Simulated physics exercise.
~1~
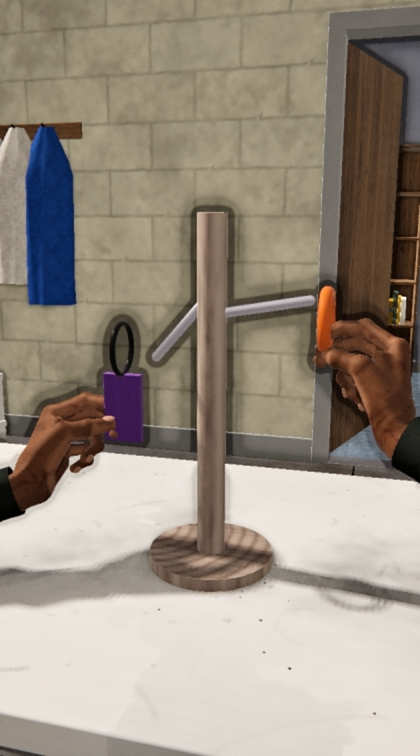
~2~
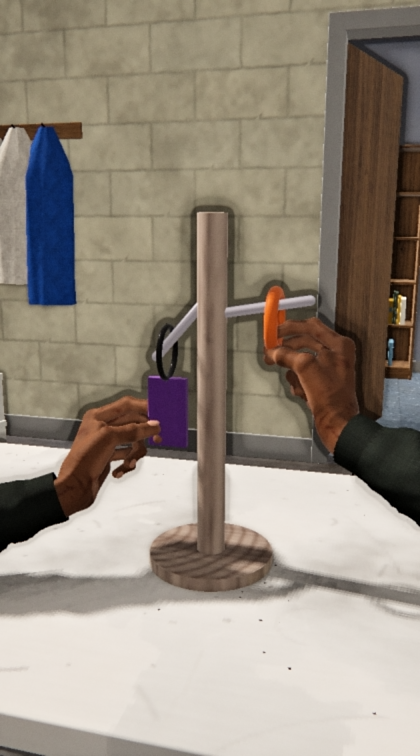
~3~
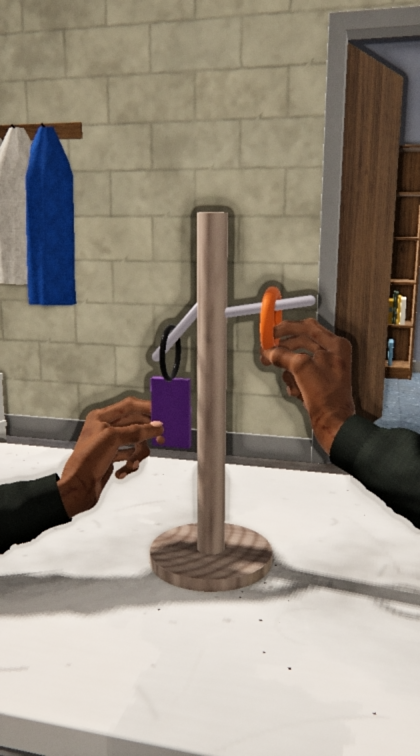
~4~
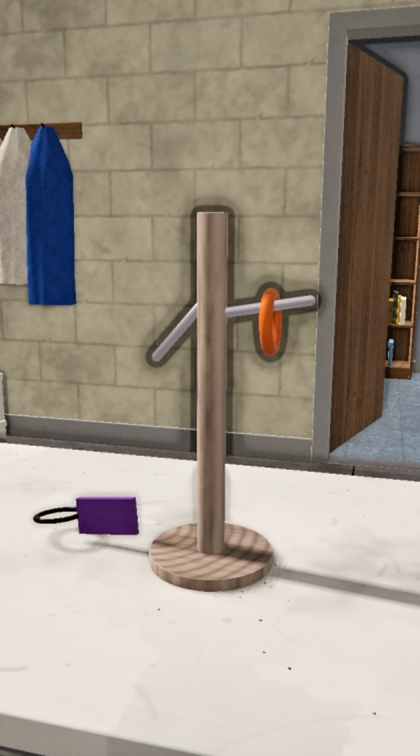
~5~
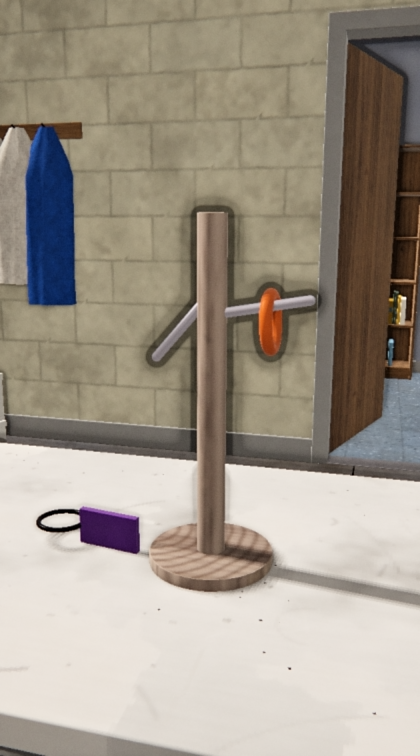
At the start, a pair of hands holds a purple tag by a wooden stand on a white counter, the left hand with the tag and its black loop, the right with an orange ring at the tip of a peg. The tag moves right to the downward-sloping left peg, while the ring slides left along the right peg. Both hands pause there, then let go and leave the view. The orange ring stays hanging on its peg. The purple tag drops off the left side, tipping over, and ends up lying on the counter beside the base with its loop pointing left.
